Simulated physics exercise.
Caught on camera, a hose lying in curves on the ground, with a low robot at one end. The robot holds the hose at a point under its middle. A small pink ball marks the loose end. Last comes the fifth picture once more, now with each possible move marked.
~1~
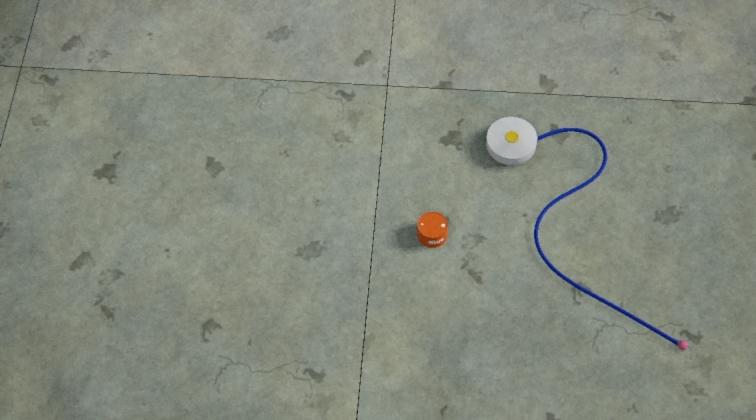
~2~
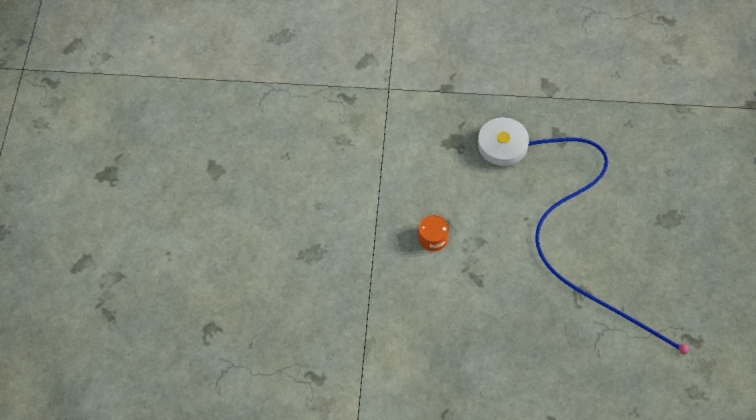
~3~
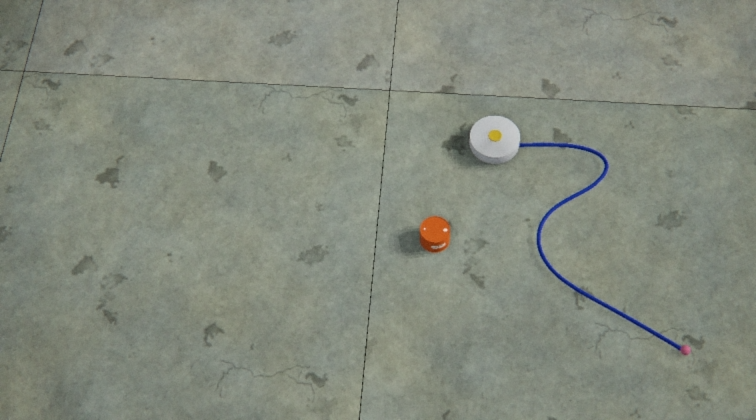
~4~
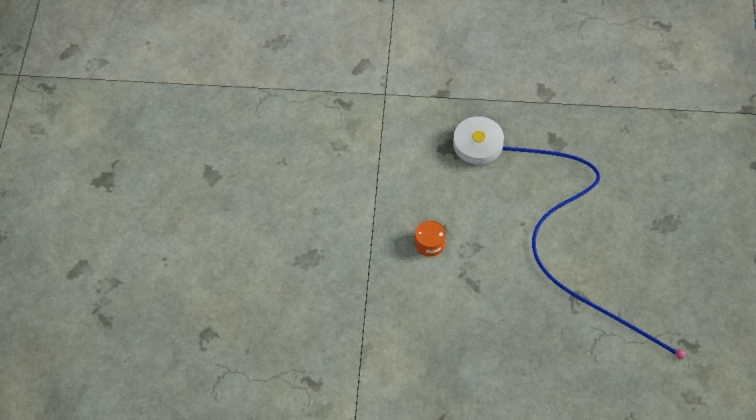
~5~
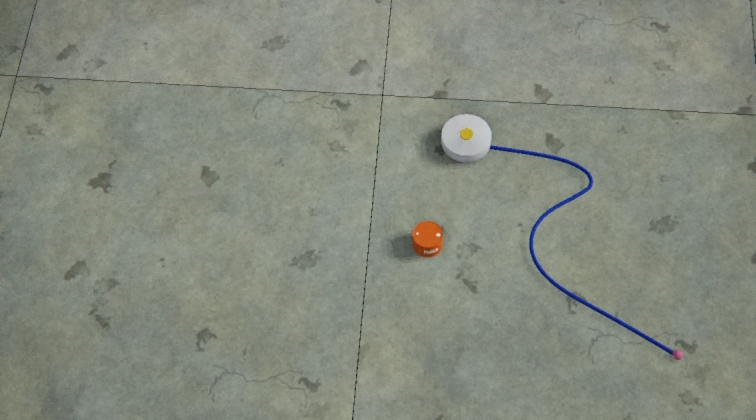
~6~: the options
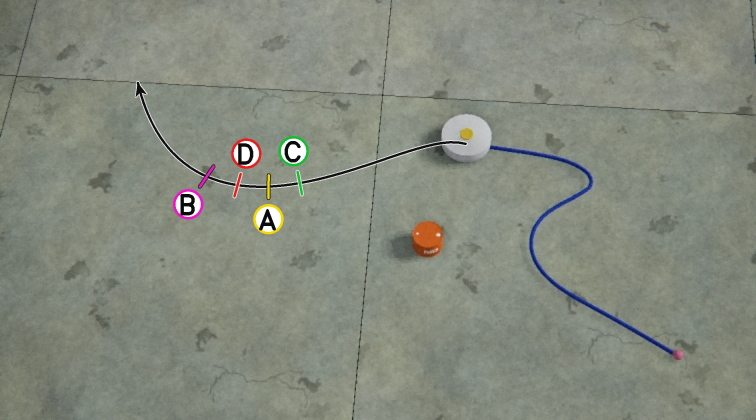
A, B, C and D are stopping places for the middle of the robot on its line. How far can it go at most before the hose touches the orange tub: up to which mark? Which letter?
At A, and not beyond.
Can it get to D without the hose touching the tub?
For that mark, no.
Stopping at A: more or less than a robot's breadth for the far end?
By then, less.
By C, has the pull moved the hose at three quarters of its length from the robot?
No.
On the marked copy, A at (269, 187); B at (207, 177); C at (300, 183); D at (238, 185); the route from (466, 144) via (267, 187) to (138, 83).
Taking A. A third of the way, robot (396, 150), middle of the hose (537, 224), free end (678, 355).
Two thirds of the way, robot (330, 172), middle of the hose (526, 224), free end (678, 355).
When it is over, robot (268, 182), middle of the hose (475, 239), free end (662, 345); nothing has been touched.
As for the rest, B brings the hose against the tub; C is safe but short; D brings the hose against the tub.
